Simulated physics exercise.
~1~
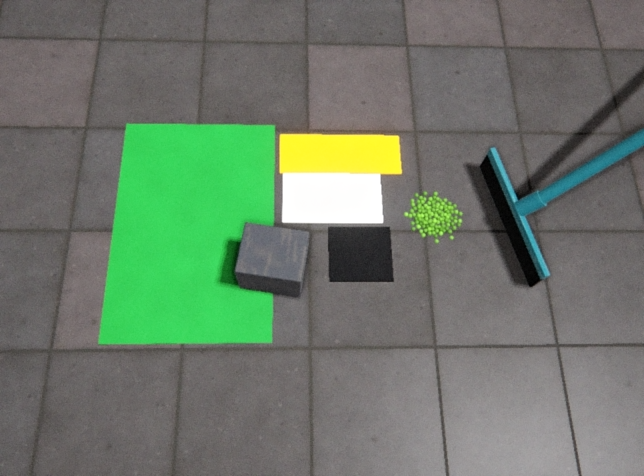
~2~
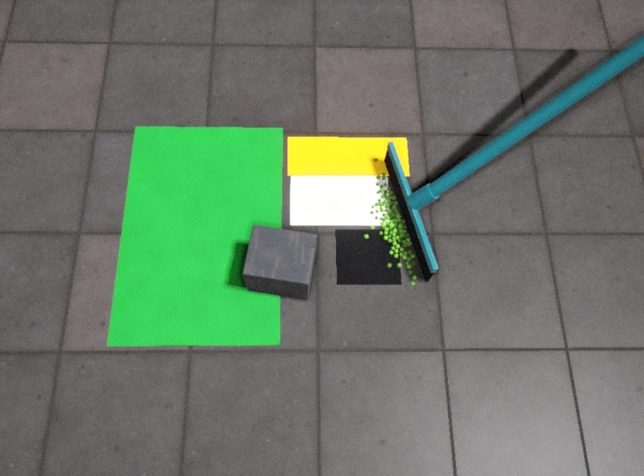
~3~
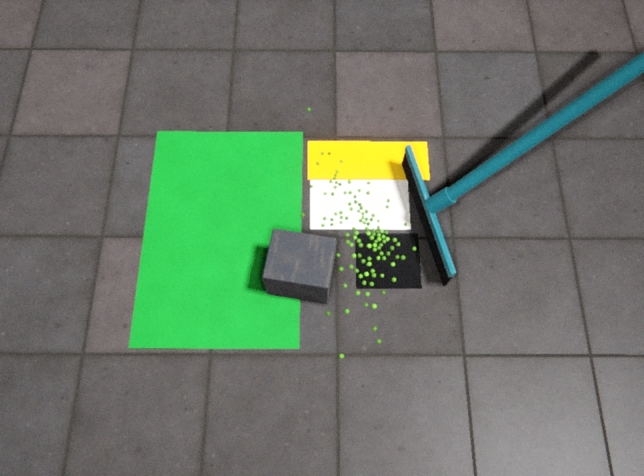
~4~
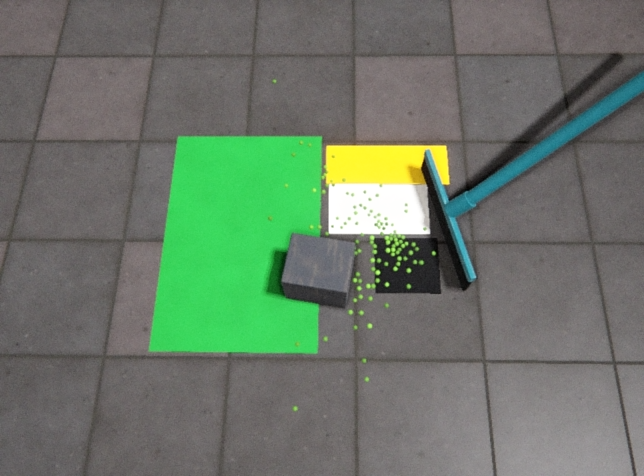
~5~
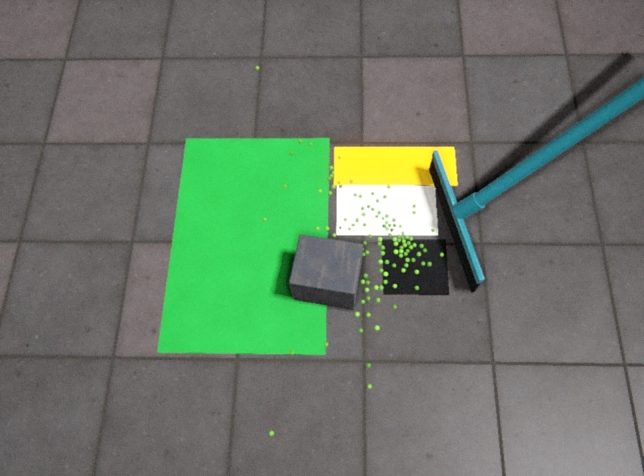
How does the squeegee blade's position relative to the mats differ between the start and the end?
At the start the blade stands well clear of the mats, off to the right beyond the heap of peas. At the end it is farther left, close to the right edges of the yellow, white and black mats.
At the start, a teal squeegee stands to the right of a small heap of green peas on a grey tiled floor, with yellow, white, black and green mats and a dark block to the left. The squeegee sweeps left into the peas and pushes them to the edge of the nearer mats. It then stops near the right edges of those mats, while the peas scatter ahead of it. Some roll on past the block, which stays put, and a few reach the green mat. In the end, most peas lie across the white and black mats and the bare tiles, with a few strays farther out.
